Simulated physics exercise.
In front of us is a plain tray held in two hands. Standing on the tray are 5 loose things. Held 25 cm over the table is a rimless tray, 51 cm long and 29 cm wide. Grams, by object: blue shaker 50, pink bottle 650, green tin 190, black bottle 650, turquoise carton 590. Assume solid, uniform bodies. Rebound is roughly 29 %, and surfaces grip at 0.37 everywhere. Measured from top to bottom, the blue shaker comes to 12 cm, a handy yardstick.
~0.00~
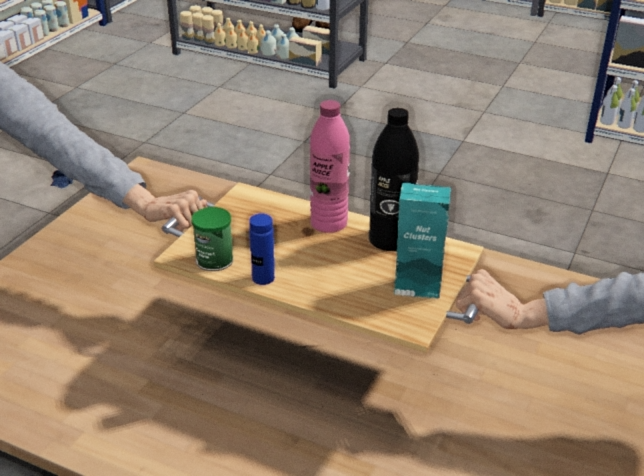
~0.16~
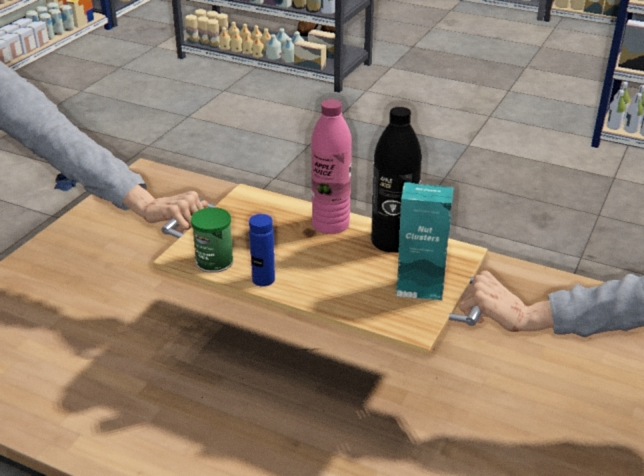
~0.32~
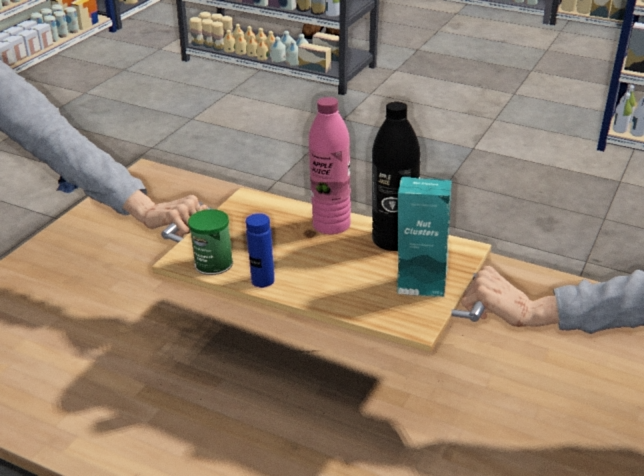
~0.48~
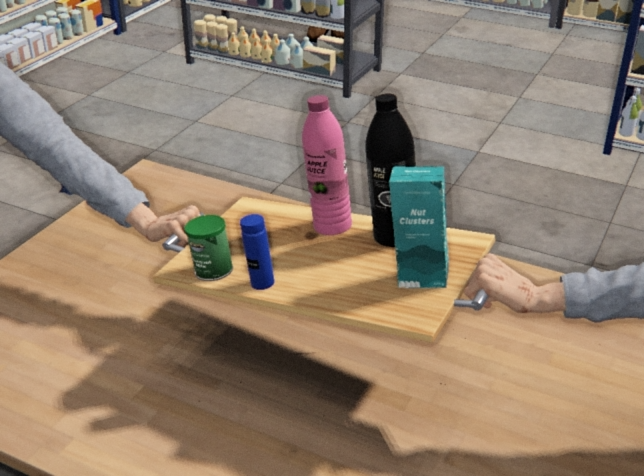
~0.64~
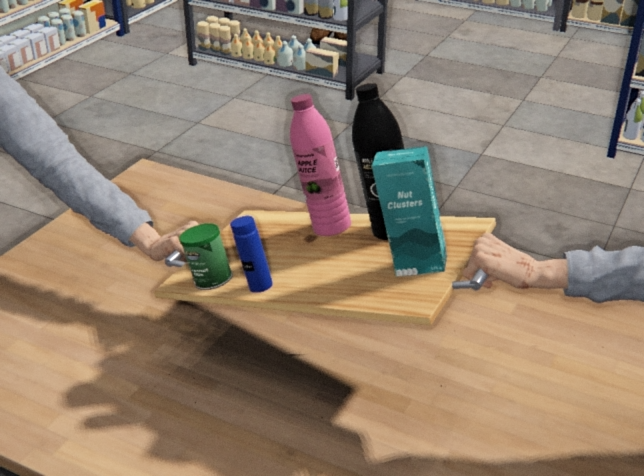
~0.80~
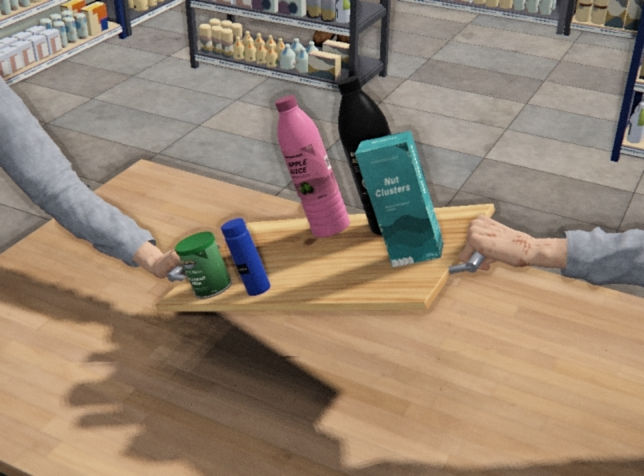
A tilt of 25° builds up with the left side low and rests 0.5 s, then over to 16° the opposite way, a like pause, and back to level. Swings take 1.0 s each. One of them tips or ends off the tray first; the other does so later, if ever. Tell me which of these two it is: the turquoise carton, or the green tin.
Of the two, it is the latter.
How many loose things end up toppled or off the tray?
So, 5 in all.
By 1.60 s, tray at 25°, left edge down; blue shaker, pink bottle, green tin and black bottle now off the tray; turquoise carton rocked 9° off its seat near (250, 214).
By 2.20 s, tray at 3°, right edge down; turquoise carton now off the tray.
When it is over (4.5 s), off the tray, blue shaker, pink bottle, green tin, black bottle and turquoise carton. End places, in pixels of the last picture, turquoise carton near (102, 268), green tin near (86, 328). Turquoise carton went at 1.72 s; green tin went at 1.30 s.
